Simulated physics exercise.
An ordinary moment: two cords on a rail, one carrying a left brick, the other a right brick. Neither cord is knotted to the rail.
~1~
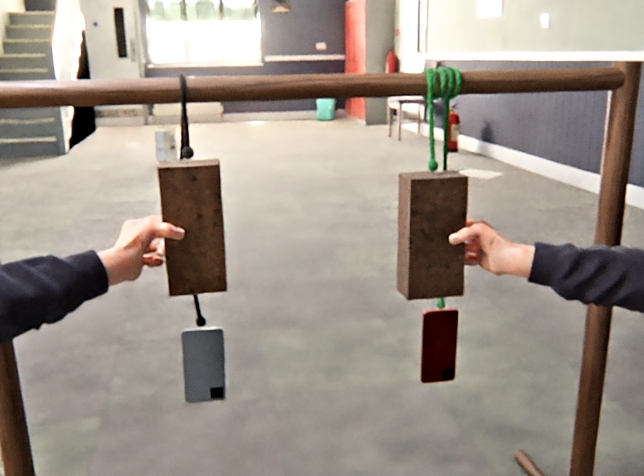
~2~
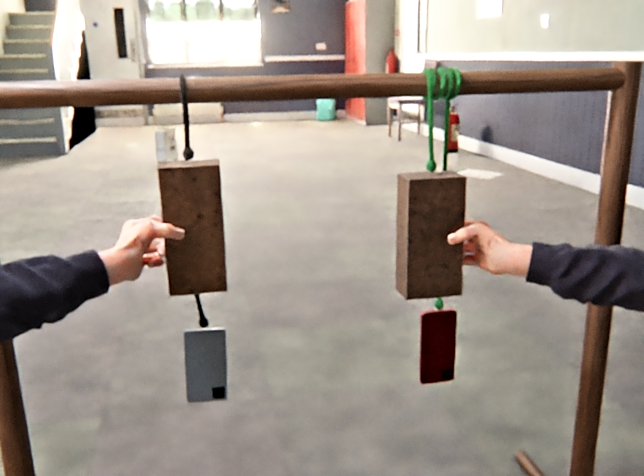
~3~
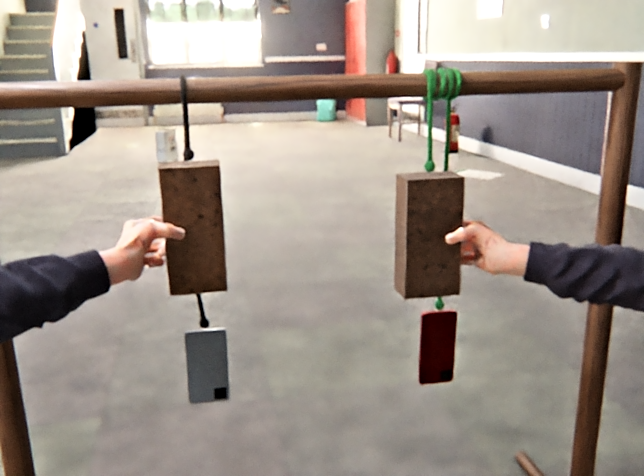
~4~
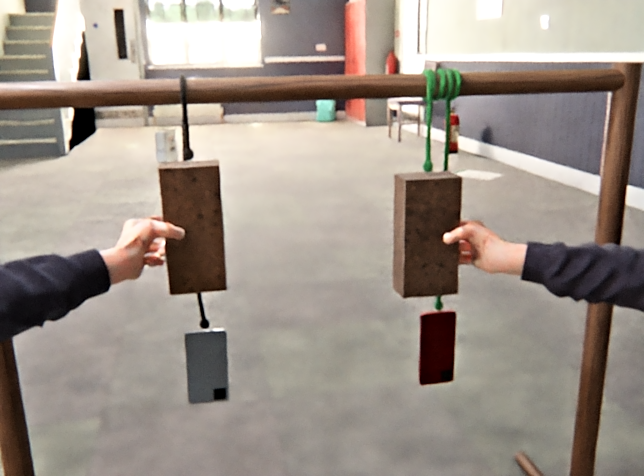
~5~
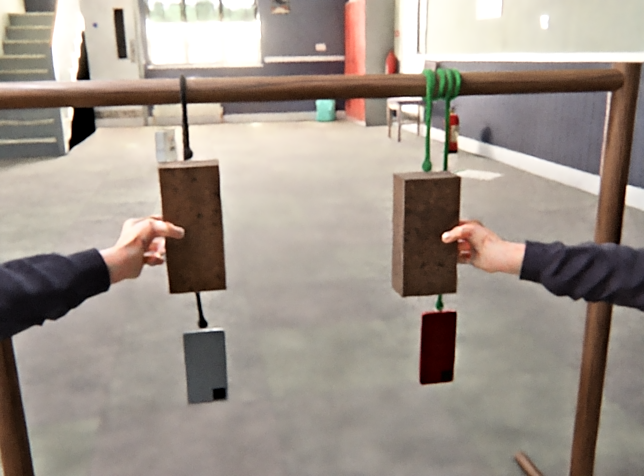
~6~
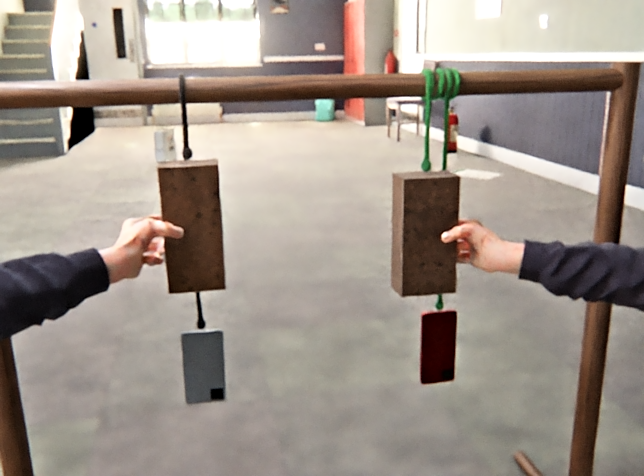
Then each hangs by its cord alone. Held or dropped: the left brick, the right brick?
In the end the left brick pulls its rope through and the right brick stays hanging.
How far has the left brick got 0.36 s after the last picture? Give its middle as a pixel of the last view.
Near (198, 302).
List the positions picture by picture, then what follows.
Left brick (194, 227); right brick (431, 235); left phone (204, 365); right phone (439, 346), in the first picture.
Left brick (194, 227); right brick (430, 235), in the second picture.
Left brick (194, 227); right brick (428, 235), in the third picture.
Left brick (194, 227); right brick (426, 234), in the fourth picture.
Left brick (194, 227); right brick (425, 234), in the fifth picture.
Left brick (193, 226); right brick (424, 233); left cord only laid over the rail; right cord wound several times round the rail, in the sixth picture.
Then, 0.36 s on from there, left brick dropping near (198, 302); right brick off the floor near (425, 216).
Then, 0.70 s on from there, left brick on the floor; right brick off the floor near (427, 222).
Then, 1.04 s on from there, left brick on the floor; right brick off the floor near (428, 223).
In the end, left brick on the floor; right brick off the floor near (424, 225). The left brick runs down to the floor and the right brick is held.
